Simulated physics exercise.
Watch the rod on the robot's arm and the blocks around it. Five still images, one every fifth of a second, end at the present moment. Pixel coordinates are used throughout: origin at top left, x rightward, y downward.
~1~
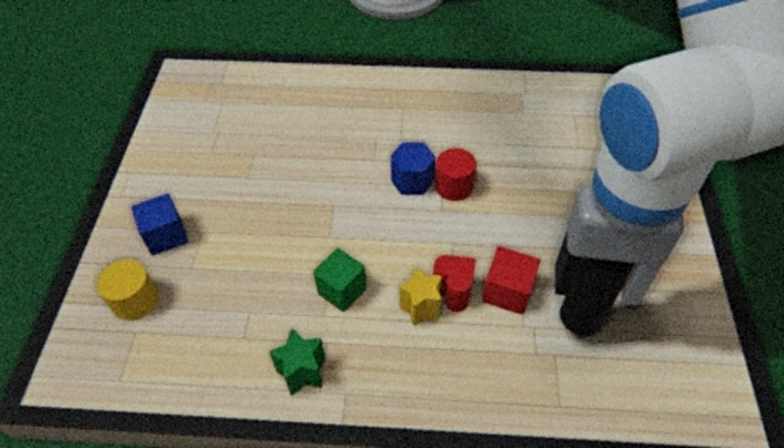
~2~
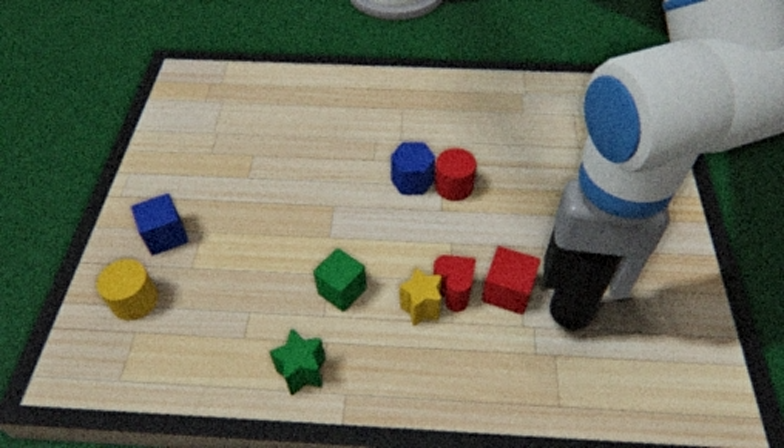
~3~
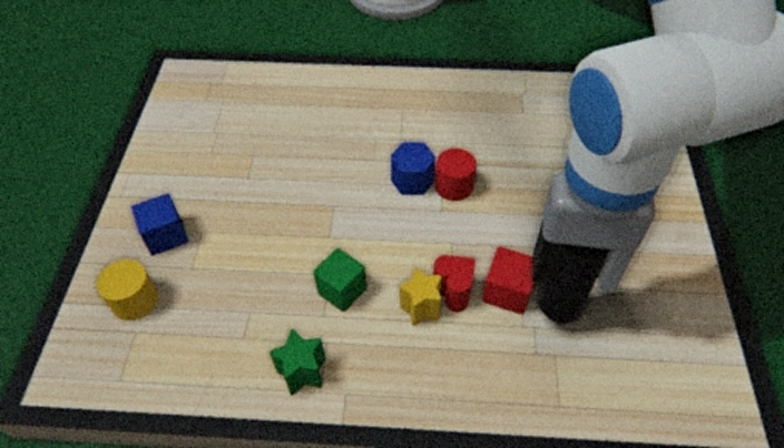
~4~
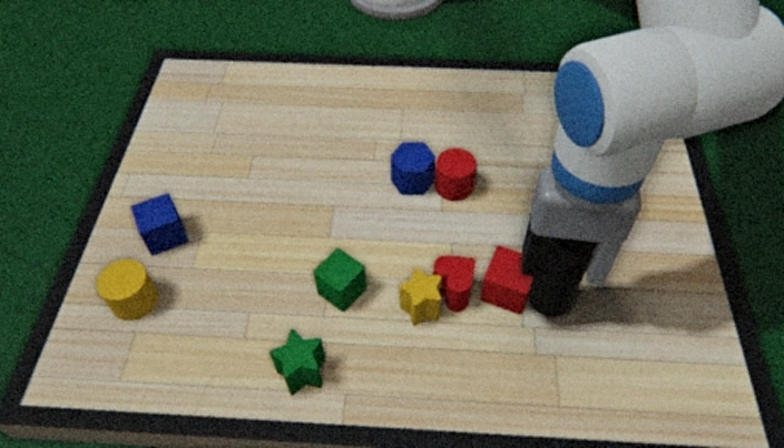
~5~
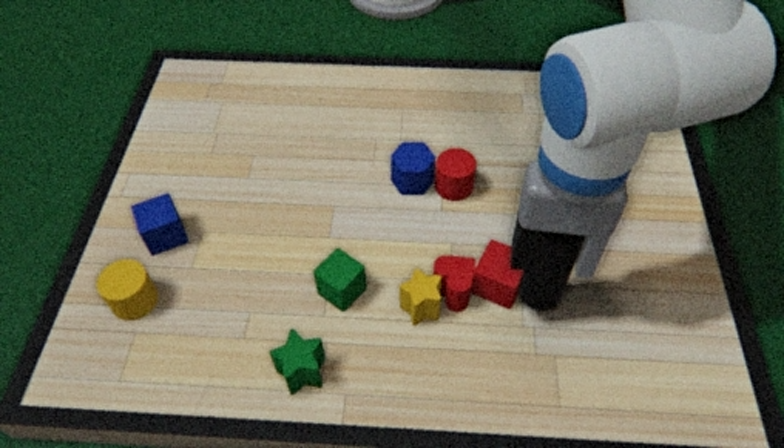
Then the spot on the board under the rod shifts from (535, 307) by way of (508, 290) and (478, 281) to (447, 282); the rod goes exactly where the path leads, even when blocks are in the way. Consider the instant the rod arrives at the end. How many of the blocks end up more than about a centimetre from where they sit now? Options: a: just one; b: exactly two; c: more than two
c (more than two)
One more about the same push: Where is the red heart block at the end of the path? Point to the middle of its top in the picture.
Its top centre lands on (408, 259).
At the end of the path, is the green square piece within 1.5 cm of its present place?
It seems so.
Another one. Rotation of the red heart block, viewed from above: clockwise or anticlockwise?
From overhead, anticlockwise.
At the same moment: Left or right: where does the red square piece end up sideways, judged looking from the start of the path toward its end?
To the right.
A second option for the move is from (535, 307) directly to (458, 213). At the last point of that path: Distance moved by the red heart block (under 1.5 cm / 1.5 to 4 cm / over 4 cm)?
It shifts by 1.5 to 4 cm.
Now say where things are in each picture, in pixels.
In the first frame, rod tip (581, 317); block tops, green square piece (339, 269); yellow star block (422, 286); red heart block (456, 270); red square piece (514, 269).
In the second frame, rod (571, 311); blocks unchanged.
In the third frame, rod (560, 305); blocks unchanged.
In the fourth frame, rod (550, 299); blocks unchanged.
In the fifth frame, rod (540, 293); green square piece (339, 269); yellow star block (422, 286); red heart block (456, 270); red square piece (503, 263).
On the path given first. Halfway along, rod (496, 269); red heart block (439, 261), turned 45° anticlockwise; red square piece (467, 235), turned 20° clockwise.
At the end, rod (449, 267); green square piece in place; yellow star block (408, 293), turned 50° anticlockwise; red heart block (408, 259), turned 40° anticlockwise; red square piece (446, 224), turned 55° clockwise.
